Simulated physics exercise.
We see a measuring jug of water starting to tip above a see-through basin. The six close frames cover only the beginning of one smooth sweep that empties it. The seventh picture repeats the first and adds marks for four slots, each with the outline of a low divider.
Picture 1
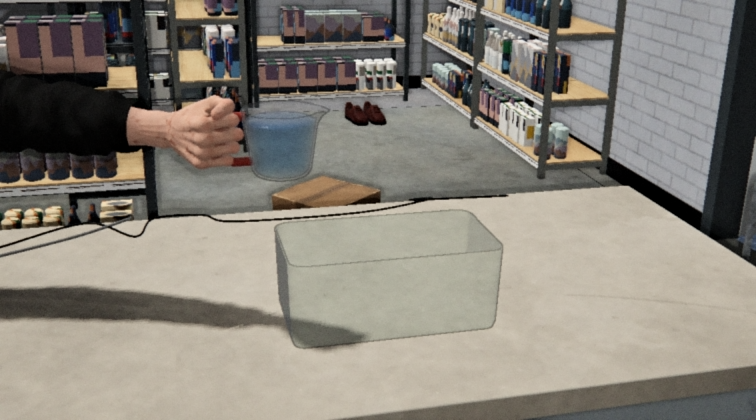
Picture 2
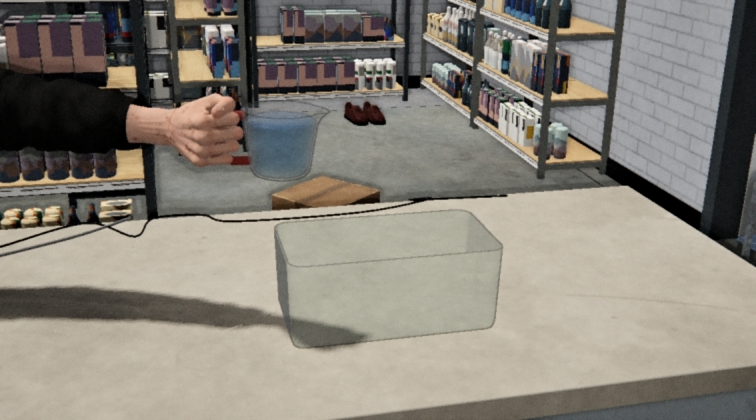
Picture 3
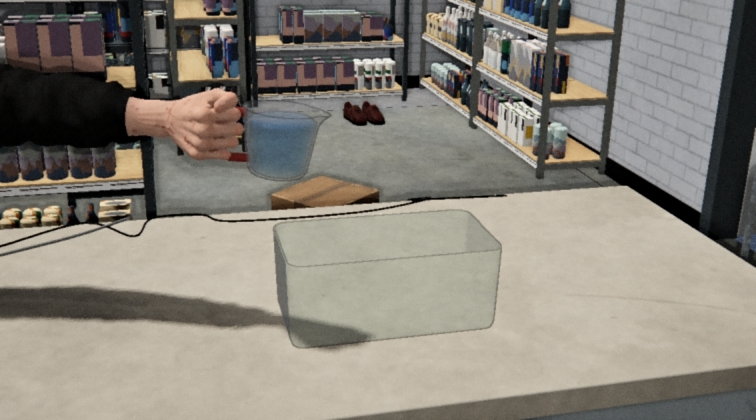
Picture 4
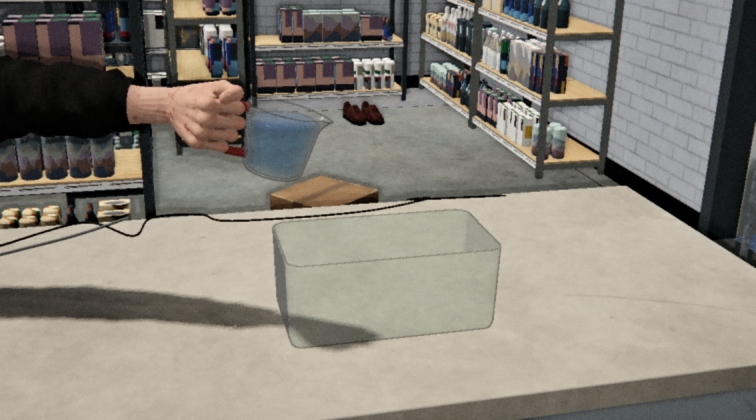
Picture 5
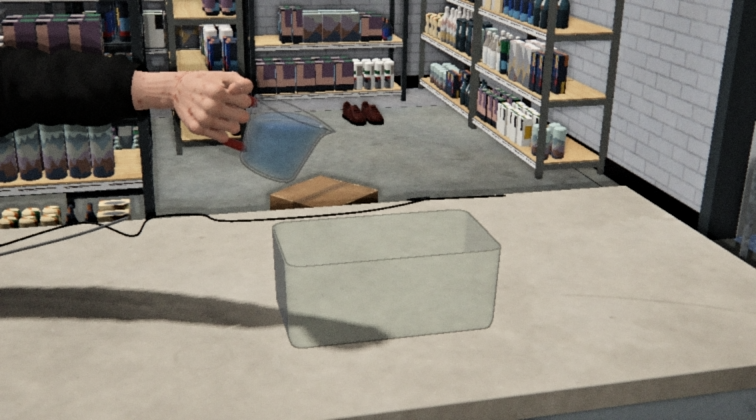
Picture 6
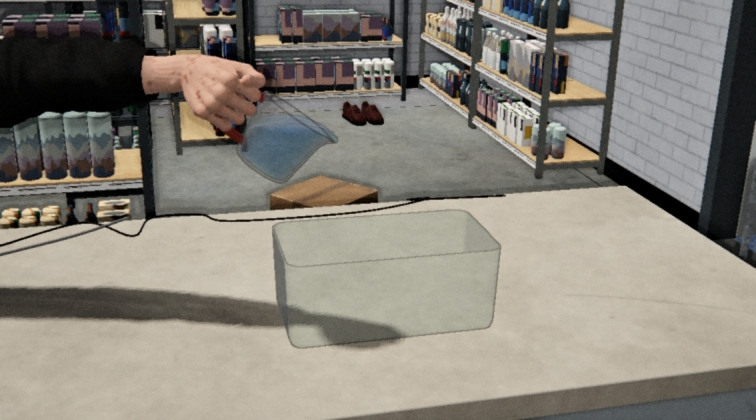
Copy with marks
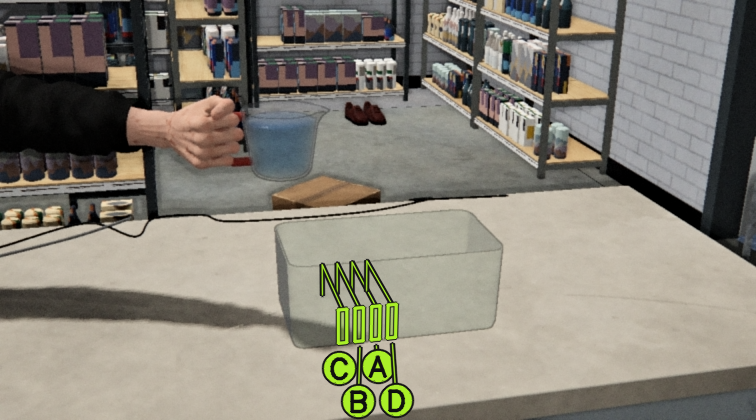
A hand in a black sleeve, reaching in from the left, holds a clear jug of blue-tinted water upright, then tilts it steadily to the right until the water slants toward its lip. Below it, an empty see-through basin sits on a pale counter. Behind are stocked shelves, dark red shoes and a brown box on a grey shop floor, seen from slightly above by a still camera.
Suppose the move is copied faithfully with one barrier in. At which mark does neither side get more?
Use place A.
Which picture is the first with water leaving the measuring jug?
Picture 6.
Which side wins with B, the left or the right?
The right side.
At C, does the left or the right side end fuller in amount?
The right one.
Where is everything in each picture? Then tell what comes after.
The first frame shows upright, lip at (329, 109); basin from (291, 347) to (494, 325); nothing has left yet.
The second frame shows upright, lip at (329, 111); nothing has left yet.
The third frame shows tipped about 6°, lip at (330, 114); nothing has left yet.
The fourth frame shows tipped about 14°, lip at (333, 121); nothing has left yet.
The fifth frame shows tipped about 24°, lip at (334, 131); nothing has left yet.
The sixth frame shows tipped about 36°, lip at (335, 142); water is over the lip, down to (335, 142).
In lime, A at (376, 345); B at (359, 347); C at (343, 349); D at (392, 343).
For place A, about 49 % ends left of the wall and 50 % right of it.
For place B, about 12 % ends left of the wall and 86 % right of it.
For place C, about 4 % ends left of the wall and 94 % right of it.
For place D, about 82 % ends left of the wall and 16 % right of it.
